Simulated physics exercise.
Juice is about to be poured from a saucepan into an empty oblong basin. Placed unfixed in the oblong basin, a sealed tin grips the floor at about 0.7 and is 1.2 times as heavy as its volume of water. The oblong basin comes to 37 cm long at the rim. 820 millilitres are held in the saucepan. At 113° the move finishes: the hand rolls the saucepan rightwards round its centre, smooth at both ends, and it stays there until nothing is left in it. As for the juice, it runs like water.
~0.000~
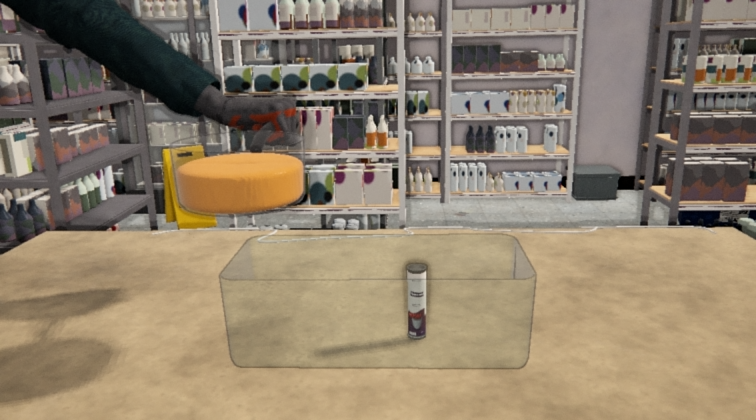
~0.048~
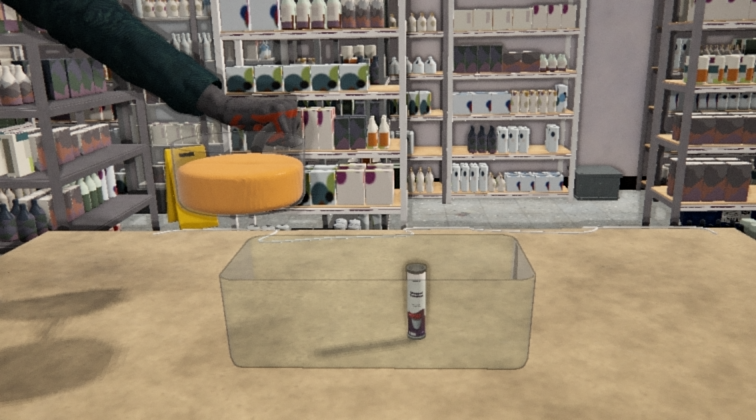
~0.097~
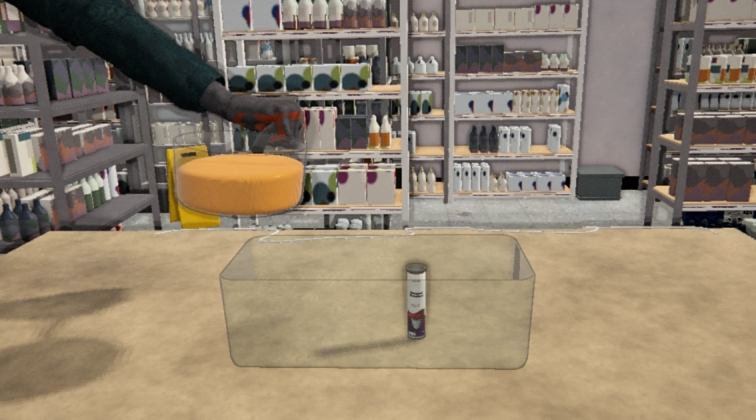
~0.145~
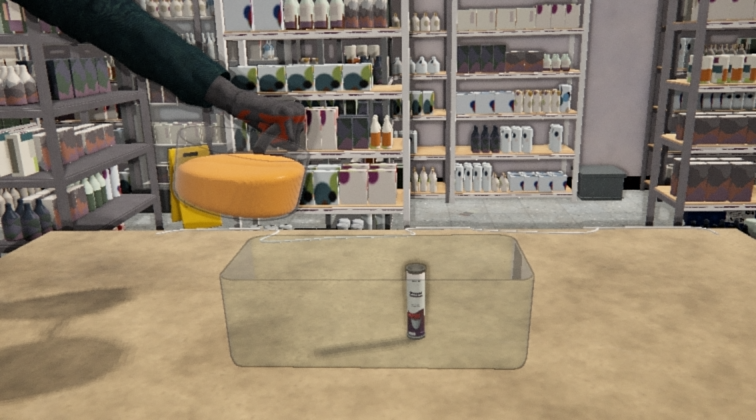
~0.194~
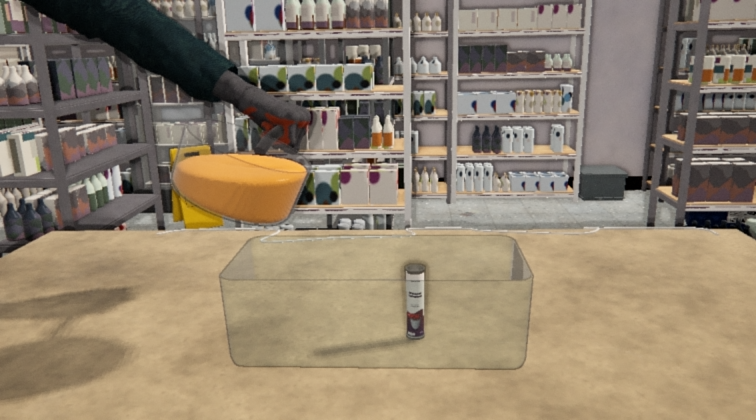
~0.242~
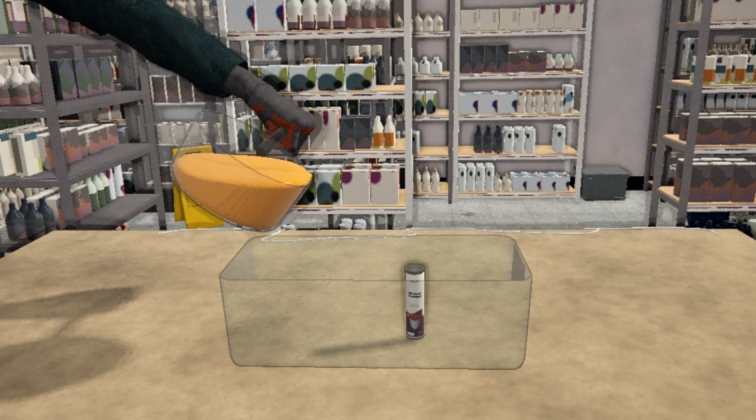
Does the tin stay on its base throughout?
Yes, it stays on its base.
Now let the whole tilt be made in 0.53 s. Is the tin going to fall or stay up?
The tin stays balanced.
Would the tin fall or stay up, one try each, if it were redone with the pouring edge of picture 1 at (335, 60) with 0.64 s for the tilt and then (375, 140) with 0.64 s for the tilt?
Try 1: Tipped over; try 2: Tipped over.
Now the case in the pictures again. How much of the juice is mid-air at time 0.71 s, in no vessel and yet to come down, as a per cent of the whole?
3 per cent or so.
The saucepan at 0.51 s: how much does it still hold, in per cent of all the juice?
Close to 20 in a hundred.
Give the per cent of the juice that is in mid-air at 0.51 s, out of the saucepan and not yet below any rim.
30 %.
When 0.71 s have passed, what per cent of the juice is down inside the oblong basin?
Near 94 in a hundred.
After 0.51 s the tilt is 102° and 20 per cent is still to pour; the tin stands where it began.
After 0.71 s the tilt is 113° and 3 per cent is still to pour; the tin stands where it began.
After 0.92 s the tilt is 113° and 0 per cent is still to pour; the tin stands where it began.
After 1.14 s the tilt is 113° and 0 per cent is still to pour; the tin stands where it began.
In the end the tin stands where it began.
